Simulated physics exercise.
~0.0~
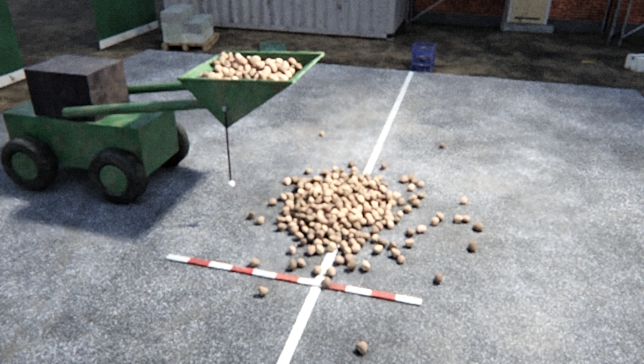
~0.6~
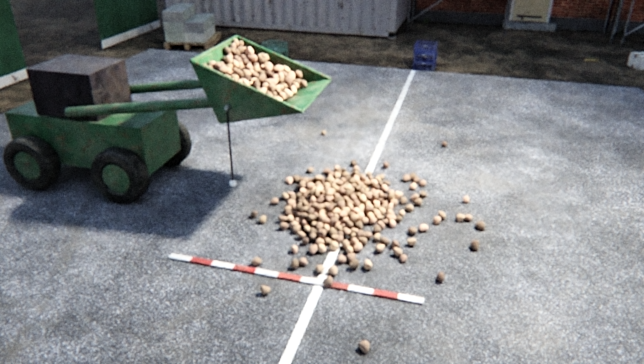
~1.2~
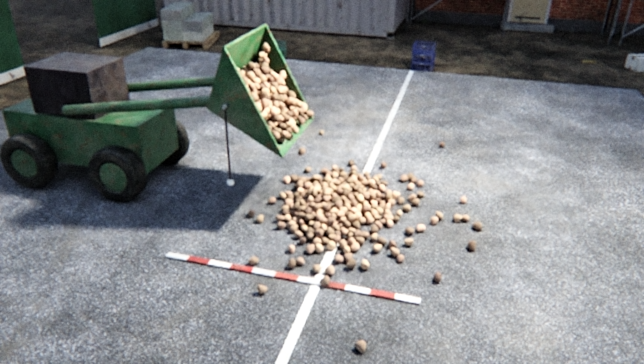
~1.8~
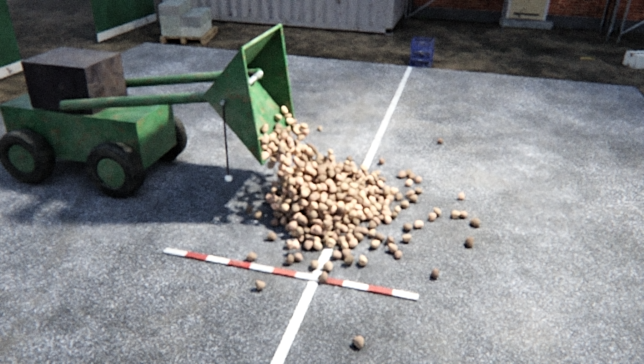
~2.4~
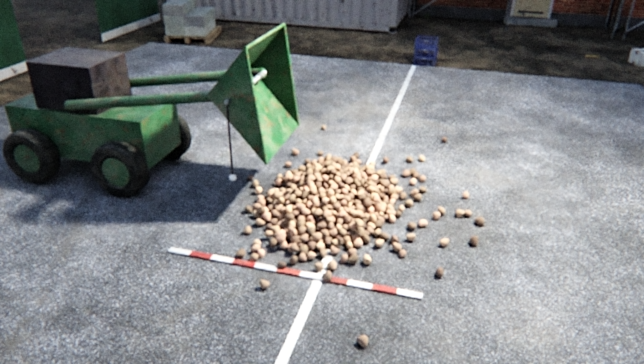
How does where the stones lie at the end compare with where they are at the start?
At the start the stones are split between the raised green bucket and a heap on the ground. At the end they all lie on the ground in one broader heap across the white line, so as a whole they sit lower and farther to the right.
The clip opens on a green wheeled machine holding a bucket full of tan stones beside a heap already lying on grey ground, where a white line and a red and white banded strip cross. The bucket begins to tip forward to the right, its load still inside. It tilts steeply, and the stones slide toward its lower edge as the first ones drop. Then the load pours out onto the left side of the heap, with some stones spreading over the line. The bucket stays tipped and empty, and a broader heap lies across the white line.
